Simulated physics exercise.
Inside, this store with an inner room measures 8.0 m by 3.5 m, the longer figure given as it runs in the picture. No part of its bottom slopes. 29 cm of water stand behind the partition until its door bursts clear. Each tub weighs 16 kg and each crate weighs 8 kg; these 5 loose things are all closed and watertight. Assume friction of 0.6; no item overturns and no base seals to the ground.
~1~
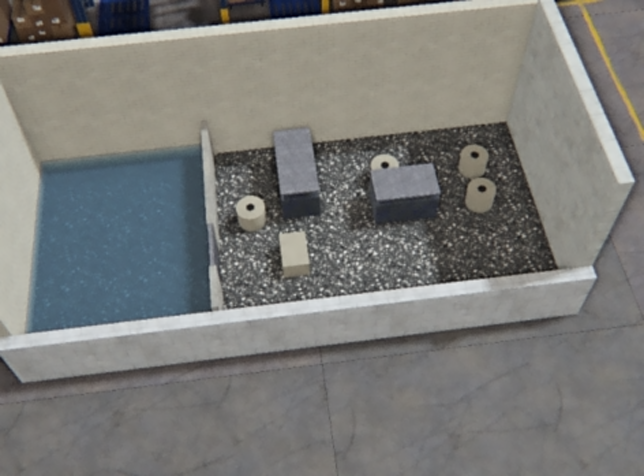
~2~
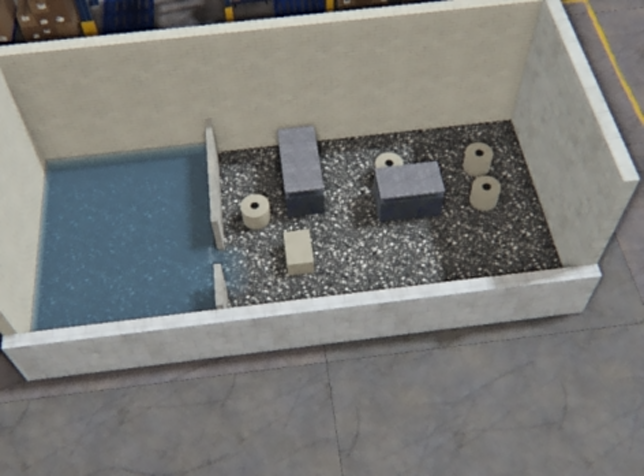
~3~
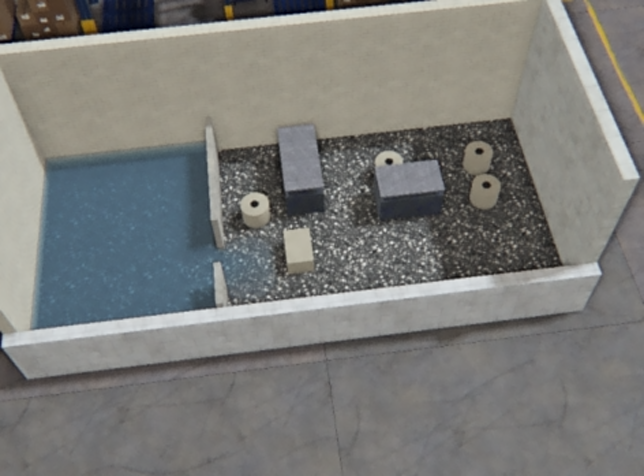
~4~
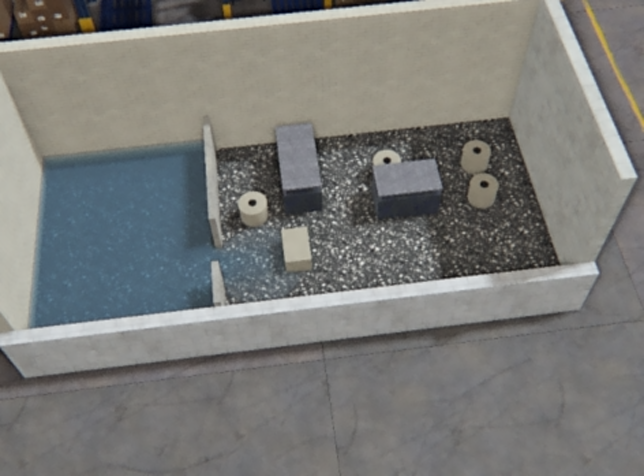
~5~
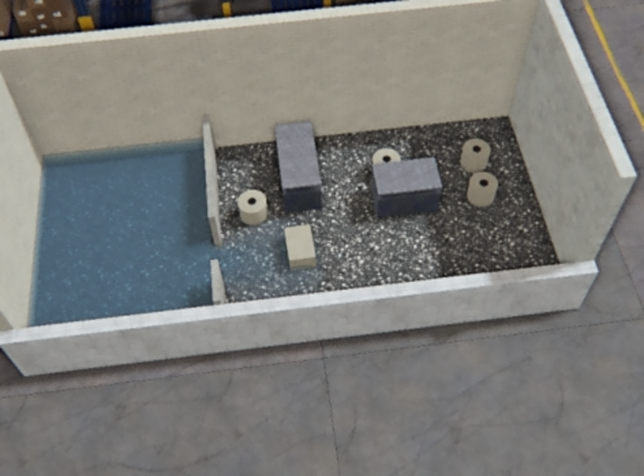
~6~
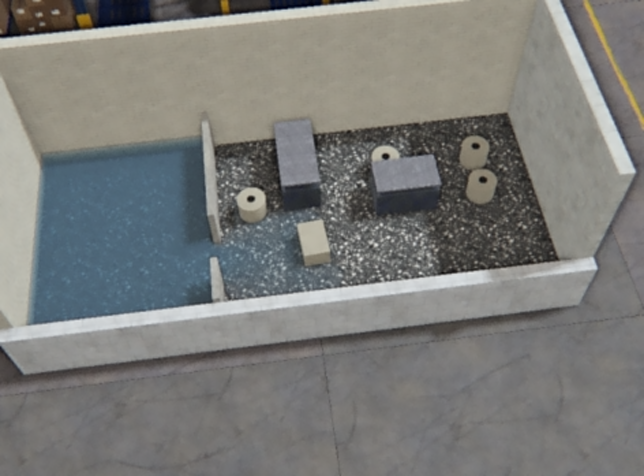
Water spreads through a gap in the partition, and a small pale block shifts slightly right.
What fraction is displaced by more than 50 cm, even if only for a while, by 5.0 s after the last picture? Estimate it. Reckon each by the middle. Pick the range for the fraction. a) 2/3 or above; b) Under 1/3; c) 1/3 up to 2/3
Under 1/3.
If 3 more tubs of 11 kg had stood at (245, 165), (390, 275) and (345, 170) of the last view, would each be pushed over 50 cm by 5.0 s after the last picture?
Listed order: Below the mark, above the mark and below the mark.
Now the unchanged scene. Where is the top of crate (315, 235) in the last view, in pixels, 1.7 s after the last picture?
Look for it near (427, 223).
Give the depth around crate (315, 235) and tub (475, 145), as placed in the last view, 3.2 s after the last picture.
First about 6 cm, second about 0 cm.
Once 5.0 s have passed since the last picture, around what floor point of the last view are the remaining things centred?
Close to (420, 181).
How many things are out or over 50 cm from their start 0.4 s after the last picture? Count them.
By that time the total stands at 1.
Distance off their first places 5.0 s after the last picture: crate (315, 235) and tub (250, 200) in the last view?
Taking them in the order asked, 400 cm and then 0 cm.
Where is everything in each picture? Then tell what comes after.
The first picture shows a crate at (294, 249), on the bottom; a tub at (475, 155) rests on the ground; 9.6 m2 under water; 0 of 5 have shifted.
The second picture shows a crate at (298, 247), on the bottom; a tub at (479, 153) rests on the ground; 9.9 m2 under water; 0 of 5 have shifted.
The third picture shows a crate at (298, 245), on the bottom; a tub at (479, 152) rests on the ground; water covers 10.4 m2; 0 of 5 have shifted.
The fourth picture shows a crate at (296, 244) rests on the ground; a tub at (477, 151), on the bottom; water covers 10.9 m2; 0 of 5 have shifted.
The fifth picture shows a crate at (300, 242), on the bottom, 6 cm from its start; a tub at (477, 149), on the bottom; water covers 11.5 m2; 1 of 5 have shifted.
The sixth picture shows a crate at (313, 237), on the bottom, 29 cm from its start; a tub at (476, 146) rests on the ground; water covers 12.2 m2; 1 of 5 have shifted.
Then, 0.4 s after the last picture 1 of 5 are over 50 cm from their spots; 0 afloat.
Then, 1.7 s after the last picture 1 of 5 are over 50 cm from their spots; 0 afloat.
Then, 3.2 s after the last picture 1 of 5 are over 50 cm from their spots; 1 afloat.
Then, 5.0 s after the last picture 1 of 5 are over 50 cm from their spots, and 1 have been at some point; 1 afloat.
